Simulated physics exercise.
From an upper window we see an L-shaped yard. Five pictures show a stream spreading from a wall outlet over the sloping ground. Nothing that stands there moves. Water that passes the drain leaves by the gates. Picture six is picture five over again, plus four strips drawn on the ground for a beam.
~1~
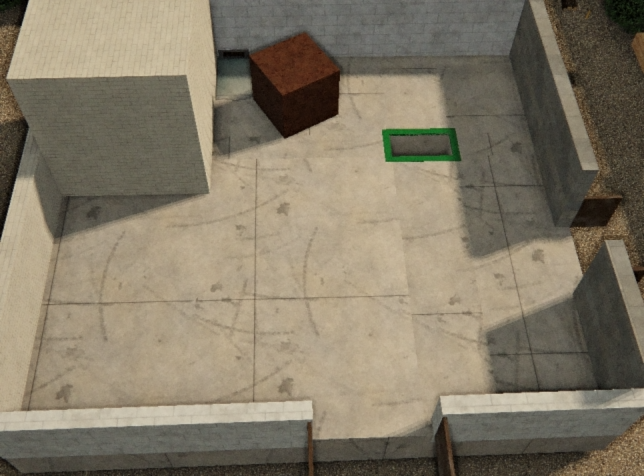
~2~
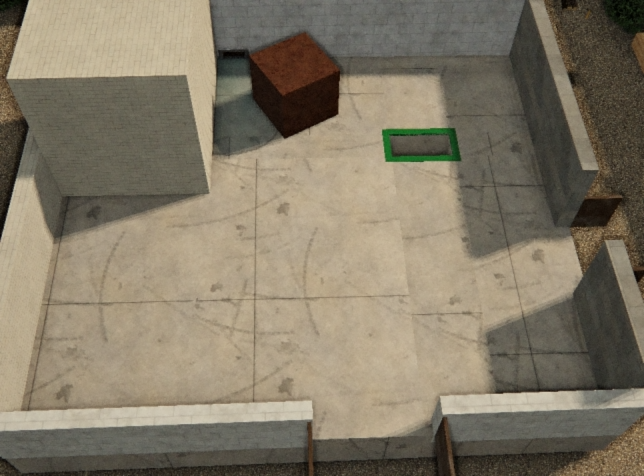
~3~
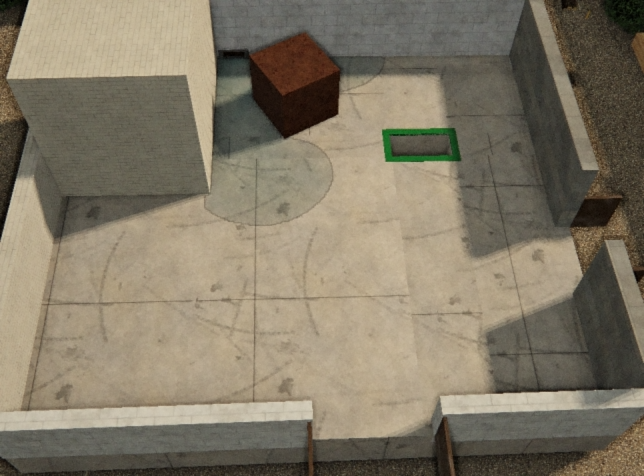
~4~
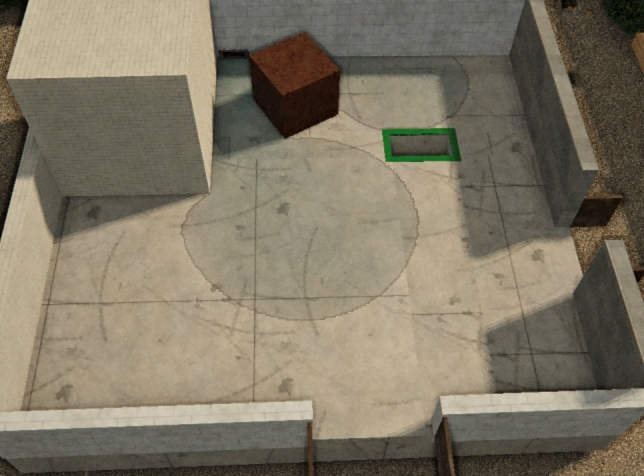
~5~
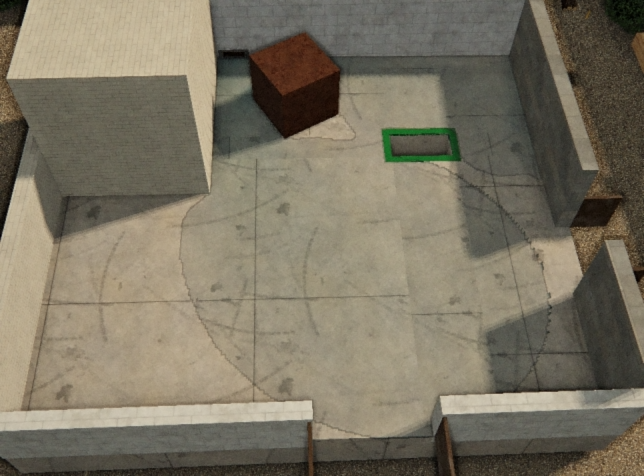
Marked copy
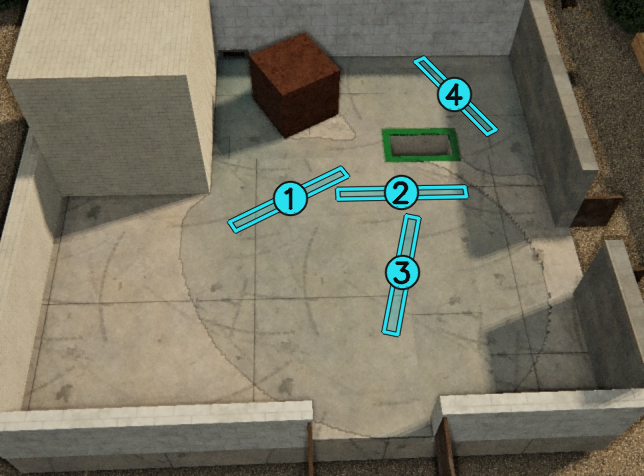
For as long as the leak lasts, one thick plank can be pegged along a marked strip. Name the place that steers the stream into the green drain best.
Take 1.
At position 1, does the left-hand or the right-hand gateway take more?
More leaves on the right.
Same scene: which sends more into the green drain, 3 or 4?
The answer is 4.
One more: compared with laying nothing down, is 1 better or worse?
Position 1 is better.
In cyan, 1 from (232, 226) to (344, 172); 2 from (337, 194) to (465, 191); 3 from (390, 333) to (412, 217); 4 from (419, 59) to (491, 132).
With 1, about 29 % of the stream goes into the green drain, about 67 % out by the gates.
With 2, about 13 % of the stream goes into the green drain, about 85 % out by the gates.
With 3, about 12 % of the stream goes into the green drain, about 86 % out by the gates.
With 4, about 18 % of the stream goes into the green drain, about 80 % out by the gates.
